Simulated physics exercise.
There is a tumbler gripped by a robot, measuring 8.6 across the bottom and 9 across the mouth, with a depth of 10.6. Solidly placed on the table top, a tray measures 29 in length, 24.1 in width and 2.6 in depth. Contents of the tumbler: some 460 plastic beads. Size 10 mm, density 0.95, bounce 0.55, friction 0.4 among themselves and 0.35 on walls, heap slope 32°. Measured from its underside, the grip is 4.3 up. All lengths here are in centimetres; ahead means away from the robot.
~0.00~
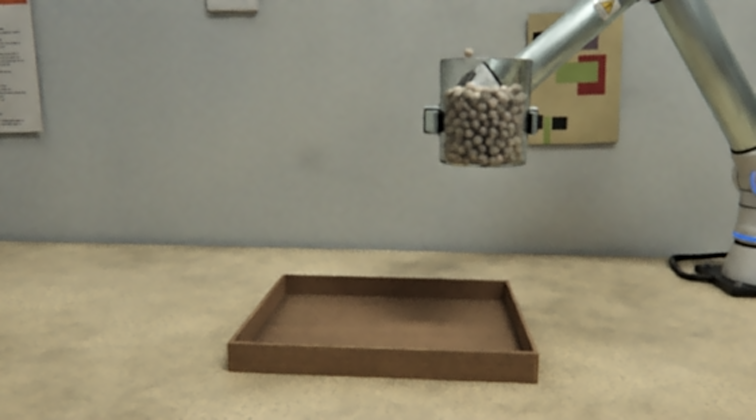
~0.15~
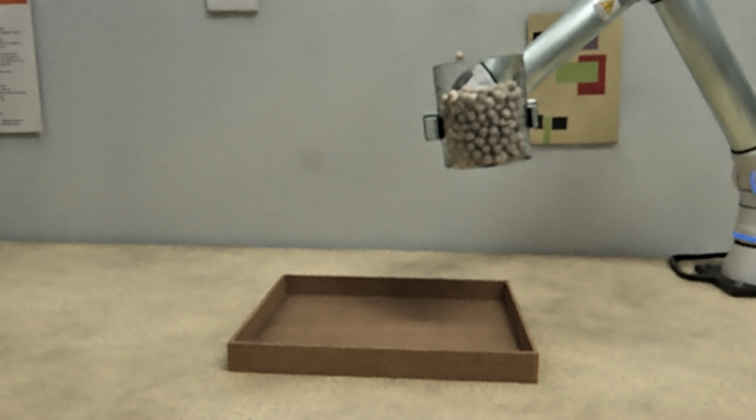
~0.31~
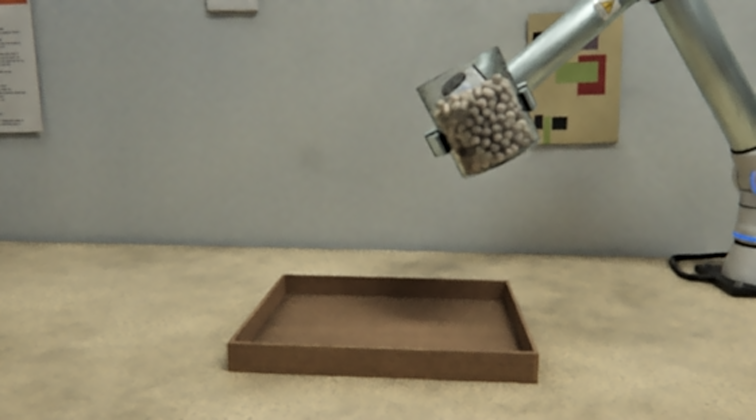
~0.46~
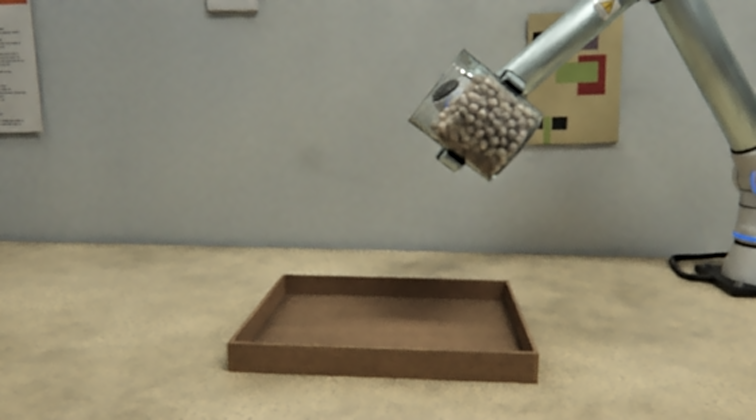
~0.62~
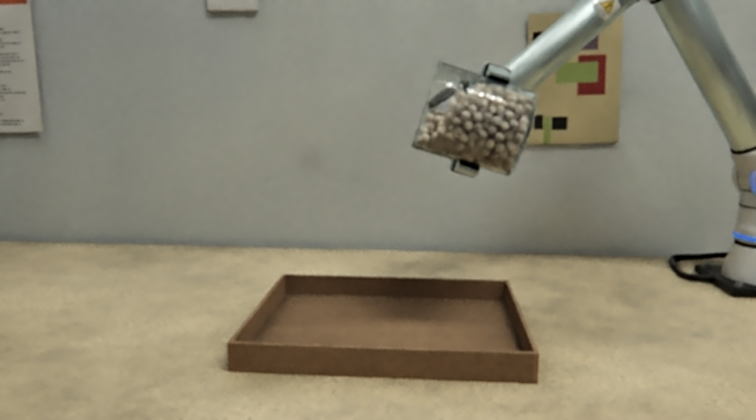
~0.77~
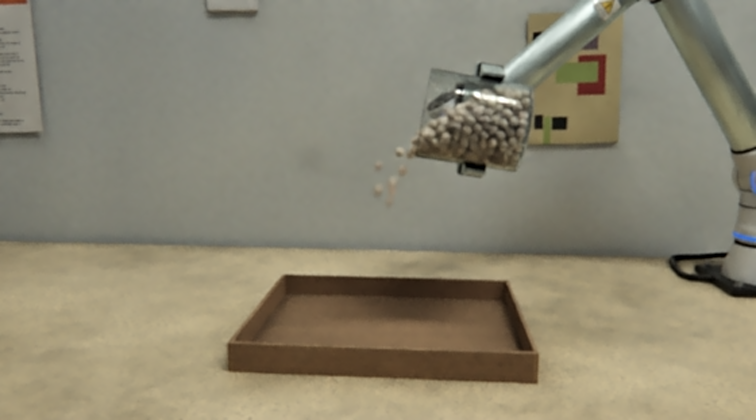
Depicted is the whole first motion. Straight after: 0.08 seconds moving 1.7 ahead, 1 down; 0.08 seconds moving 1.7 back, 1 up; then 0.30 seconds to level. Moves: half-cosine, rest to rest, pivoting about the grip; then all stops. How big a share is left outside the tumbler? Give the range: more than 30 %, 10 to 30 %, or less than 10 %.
The range is 10 to 30 %.
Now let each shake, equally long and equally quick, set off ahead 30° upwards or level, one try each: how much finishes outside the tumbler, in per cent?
30 and 25 %.
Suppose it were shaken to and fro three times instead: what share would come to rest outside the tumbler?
Then roughly 35 percent.
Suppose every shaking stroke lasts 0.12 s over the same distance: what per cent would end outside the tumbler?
About 10 per cent, then.
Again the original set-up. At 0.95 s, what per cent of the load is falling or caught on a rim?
About 6 per cent.
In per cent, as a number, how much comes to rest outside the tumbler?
Some 20 per cent.
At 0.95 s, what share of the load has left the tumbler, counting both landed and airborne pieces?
Some 10 per cent.
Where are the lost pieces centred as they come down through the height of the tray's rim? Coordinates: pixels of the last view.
Centre: About (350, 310).
After 0.95 s, tilted 80° forward, highest piece 25 above the table; 426 in the tumbler, 8 in the tray, 29 in flight or on a rim.
After 1.14 s, tilted 17° forward, highest piece 29 above the table; 377 in the tumbler, 64 in the tray, 22 in flight or on a rim.
After 1.43 s, level, highest piece 27 above the table; 375 in the tumbler, 85 in the tray, 2 on the table or floor, 1 in flight or on a rim.
After 2.48 s, level, highest piece 27 above the table; 375 in the tumbler, 86 in the tray, 2 on the table or floor.
In the end, 375 in the tumbler, 86 in the tray, 2 on the table or floor. That is 19 % outside the tumbler.
